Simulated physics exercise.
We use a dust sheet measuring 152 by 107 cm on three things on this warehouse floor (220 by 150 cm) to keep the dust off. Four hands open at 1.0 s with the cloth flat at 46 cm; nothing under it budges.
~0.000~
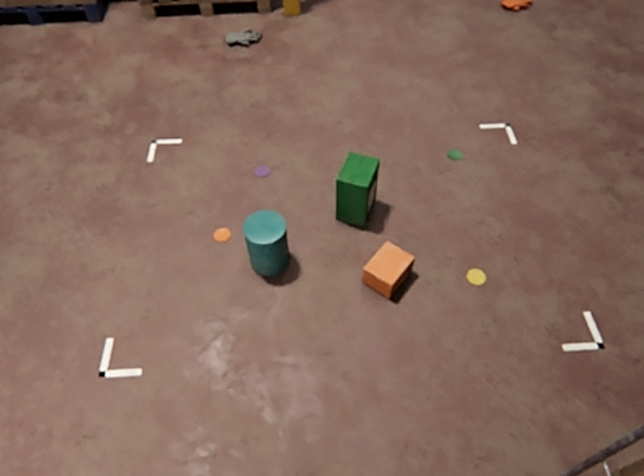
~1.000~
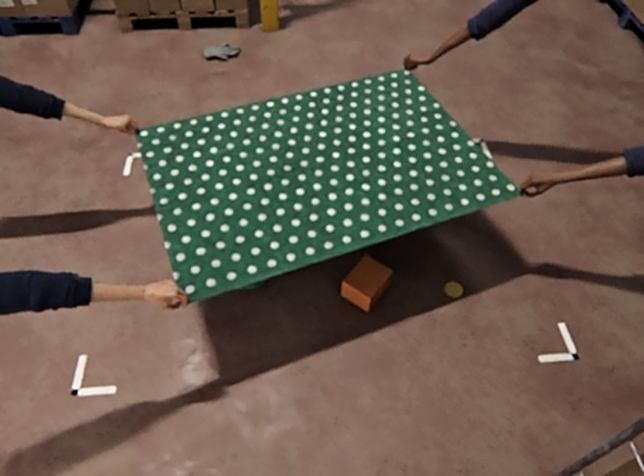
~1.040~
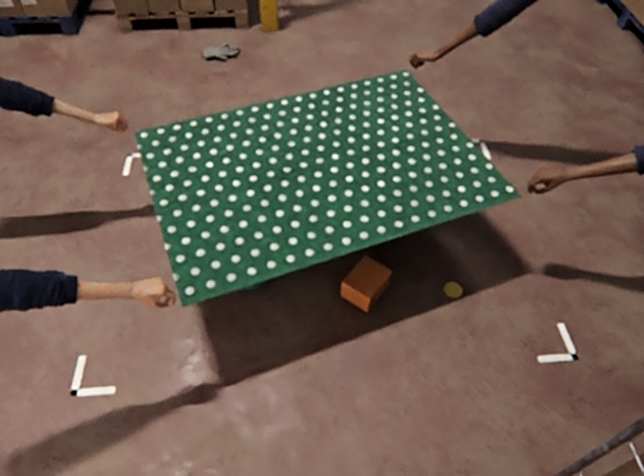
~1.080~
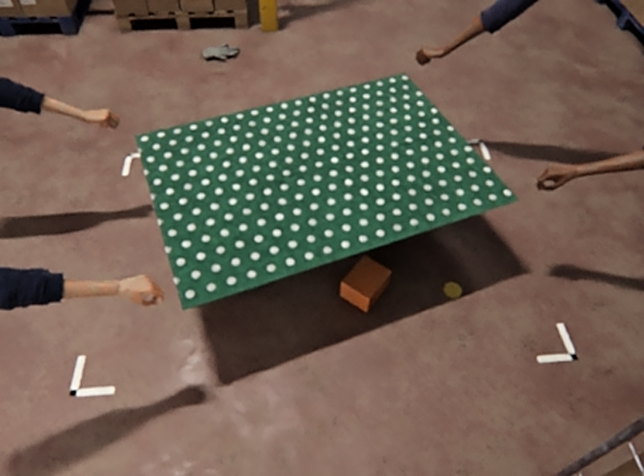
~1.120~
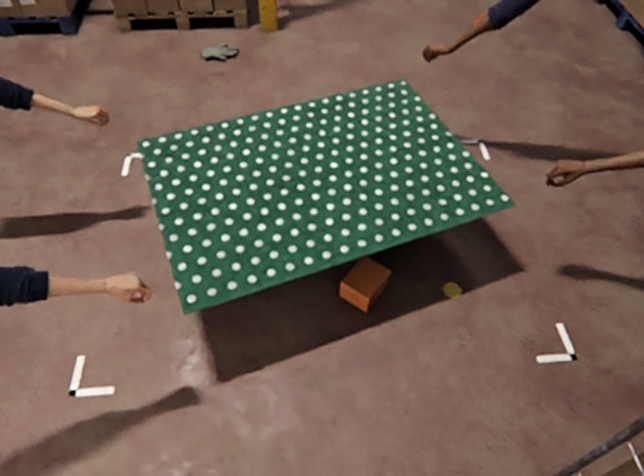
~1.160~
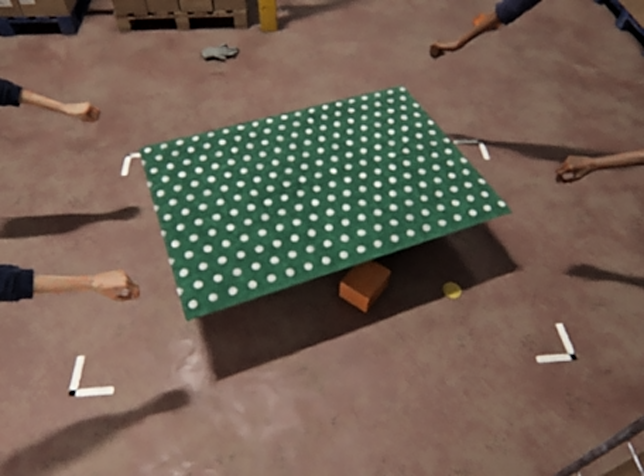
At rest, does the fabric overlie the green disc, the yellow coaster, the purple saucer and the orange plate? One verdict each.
Result: Green disc still shows, yellow coaster stays uncovered, purple saucer still shows, orange plate vanishes under it.
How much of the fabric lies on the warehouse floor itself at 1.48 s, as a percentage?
Roughly 15 per cent.
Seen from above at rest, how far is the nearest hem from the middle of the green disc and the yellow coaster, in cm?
Roughly 12 cm, then 12 cm.
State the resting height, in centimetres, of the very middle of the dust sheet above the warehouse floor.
Roughly 34 cm.
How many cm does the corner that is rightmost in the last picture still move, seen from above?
Roughly 16 cm.
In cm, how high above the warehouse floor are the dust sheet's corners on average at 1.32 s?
Roughly 10 centimetres.
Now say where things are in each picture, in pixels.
Green disc (455, 154); yellow coaster (476, 277); purple saucer (262, 171); orange plate (222, 235); orange crate (389, 263), 12 cm tall; green carton (358, 169), 30 cm tall; teal tub (264, 226), 26 cm tall, in the first picture.
Dust sheet corners (182, 306) (134, 131) (407, 68) (523, 195); highest point 46 cm, lowest 46 cm, in the second picture.
Dust sheet corners (182, 307) (134, 132); highest point 45 cm, lowest 45 cm, in the third picture.
Dust sheet corners (183, 311) (135, 136); highest point 43 cm, lowest 43 cm, in the fourth picture.
Dust sheet corners (185, 316) (136, 142); highest point 40 cm, lowest 39 cm, in the fifth picture.
Dust sheet corners (187, 322) (139, 149) (402, 87) (513, 213); highest point 36 cm, lowest 34 cm, in the sixth picture.
After 1.3 s, 0 % of it is down, spanning 171 by 141 cm, above orange plate, purple saucer.
After 1.5 s, 15 % of it is down, spanning 159 by 130 cm, above orange plate.
After 1.6 s, 25 % of it is down, spanning 151 by 122 cm, above orange plate.
After 1.8 s, 30 % of it is down, spanning 150 by 120 cm, above orange plate.
After 3.3 s, 25 % of it is down, spanning 150 by 120 cm, above orange plate.
